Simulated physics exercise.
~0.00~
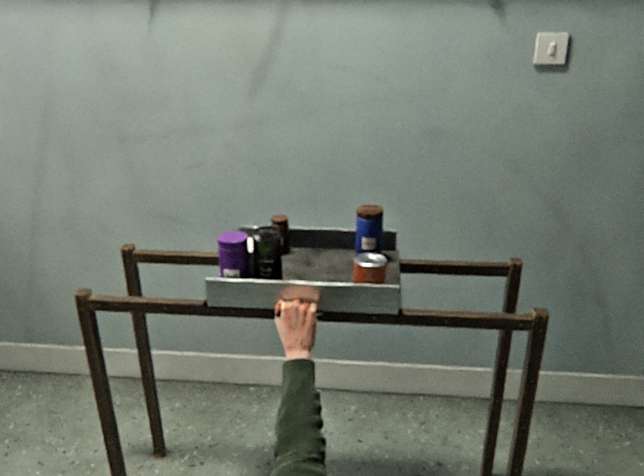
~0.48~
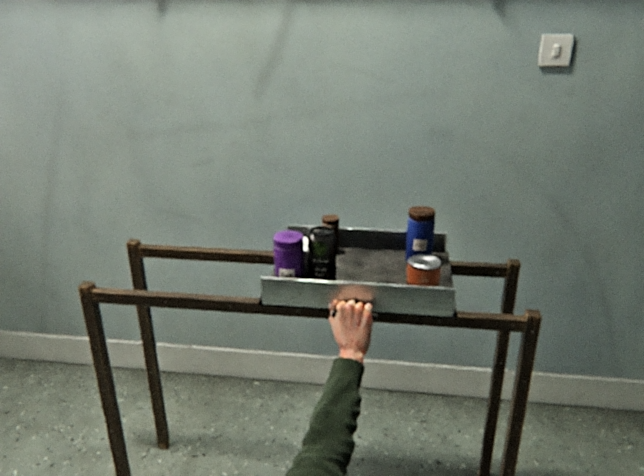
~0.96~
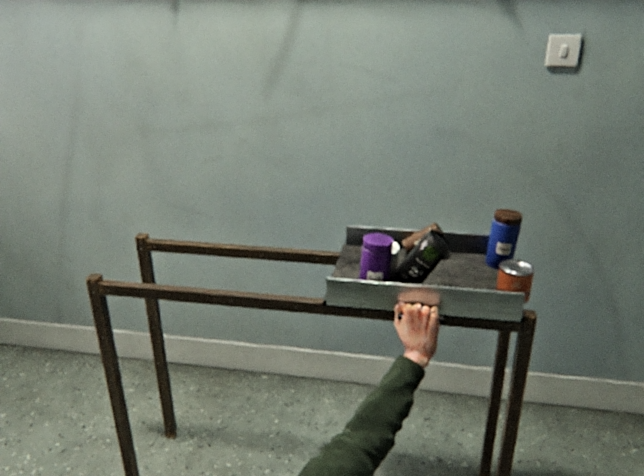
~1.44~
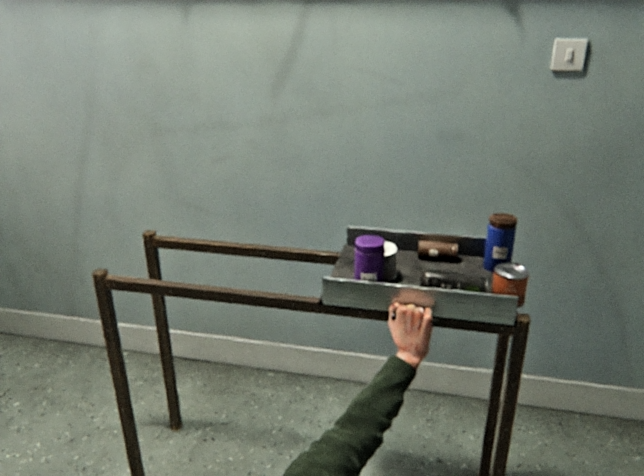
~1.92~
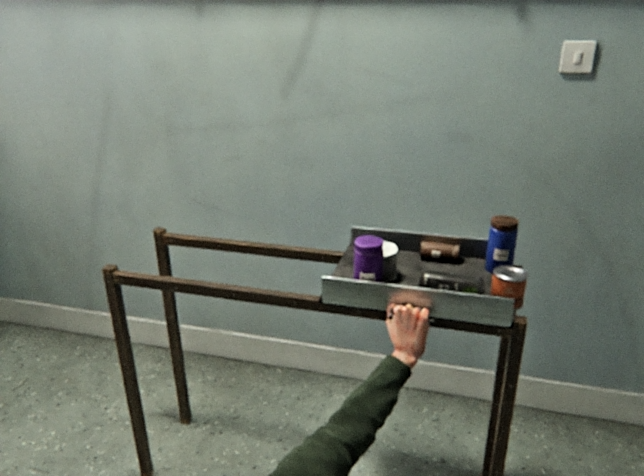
A hand-pushed tray slides right and stops, and the black can and brown shaker topple.
